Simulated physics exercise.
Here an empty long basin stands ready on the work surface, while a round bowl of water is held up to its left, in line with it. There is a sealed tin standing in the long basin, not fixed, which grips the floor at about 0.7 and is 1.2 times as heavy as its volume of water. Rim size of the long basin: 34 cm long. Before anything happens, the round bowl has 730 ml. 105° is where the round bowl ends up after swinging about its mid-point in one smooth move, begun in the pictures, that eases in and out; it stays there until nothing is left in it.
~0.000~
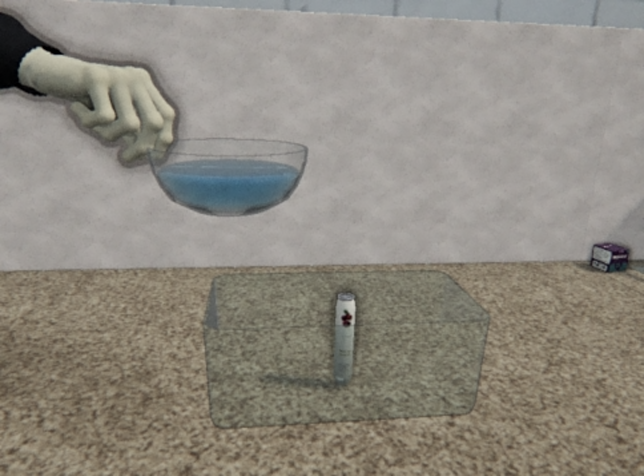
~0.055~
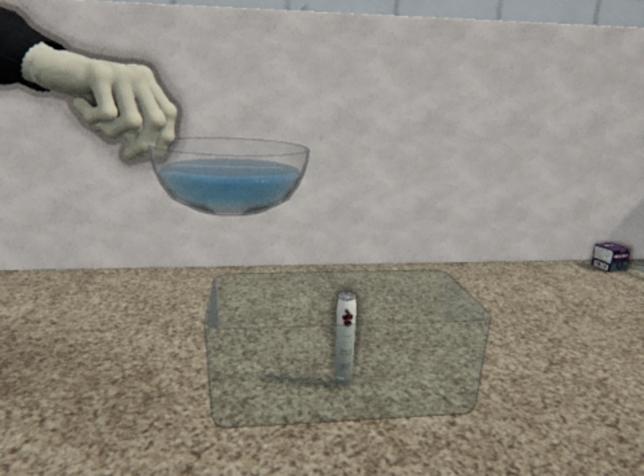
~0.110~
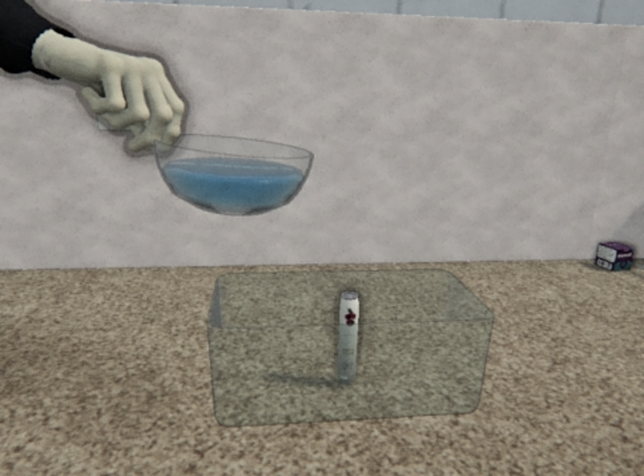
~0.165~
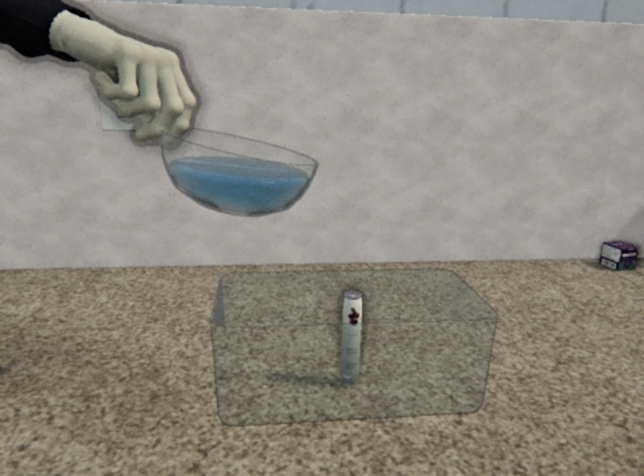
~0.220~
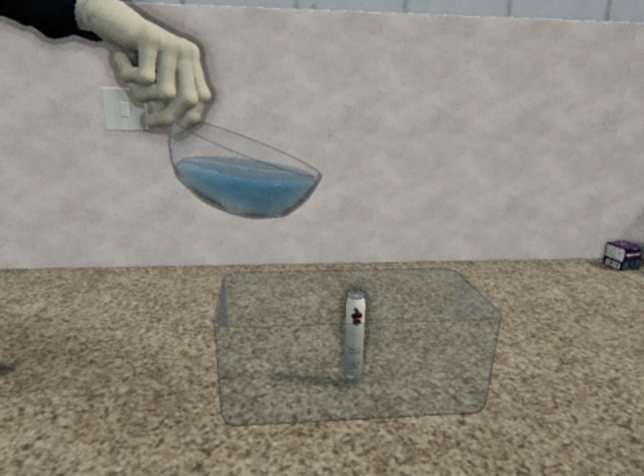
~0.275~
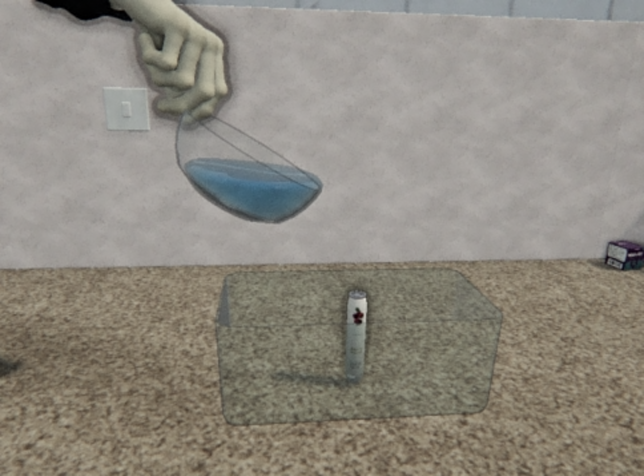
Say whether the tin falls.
My guess is it's going to keel over.
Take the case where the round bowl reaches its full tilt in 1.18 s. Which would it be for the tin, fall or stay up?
Result: Tin upright.
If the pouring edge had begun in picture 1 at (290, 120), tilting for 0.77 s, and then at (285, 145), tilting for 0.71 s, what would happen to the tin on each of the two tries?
Run one: It tumbles. Run two: It tumbles.
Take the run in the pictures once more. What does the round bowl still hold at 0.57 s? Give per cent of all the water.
I'd put it near 14 percent.
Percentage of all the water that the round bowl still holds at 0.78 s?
I'd say some 0 per cent remains.
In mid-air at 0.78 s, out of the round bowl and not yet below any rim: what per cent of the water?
Near 3 per cent, I'd say.
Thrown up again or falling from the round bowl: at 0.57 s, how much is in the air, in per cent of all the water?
Near 40 per cent at that moment.
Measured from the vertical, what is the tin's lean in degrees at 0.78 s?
Lean: Around 5° from upright.
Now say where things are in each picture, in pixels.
In the first picture, it leans 0°; its right rim is at (306, 149); the water meets the walls at (158, 168) and (300, 169); the long basin's rim runs from (209, 301) to (466, 294); the tin's top is at (346, 301).
In the second picture, it leans 1°; its right rim is at (308, 151); the water meets the walls at (159, 167) and (301, 170).
In the third picture, it leans 5°; its right rim is at (312, 155); the water meets the walls at (163, 164) and (304, 172).
In the fourth picture, it leans 12°; its right rim is at (317, 164); the water meets the walls at (169, 161) and (310, 173).
In the fifth picture, it leans 21°; its right rim is at (320, 176); the water meets the walls at (177, 161) and (316, 175).
In the sixth picture, it leans 31°; its right rim is at (320, 190); the water meets the walls at (185, 163) and (312, 177); 2 per cent is over the edge.
After 0.57 s the tilt is 90° and 13 per cent is still to pour; the tin stands where it began.
After 0.78 s the tilt is 105° and 0 per cent is still to pour; the tin leans 4°.
After 1.01 s the tilt is 105° and 0 per cent is still to pour; the tin leans 15°.
After 1.25 s the tilt is 105° and 0 per cent is still to pour; the tin lies on its side.
In the end the tin lies on its side.
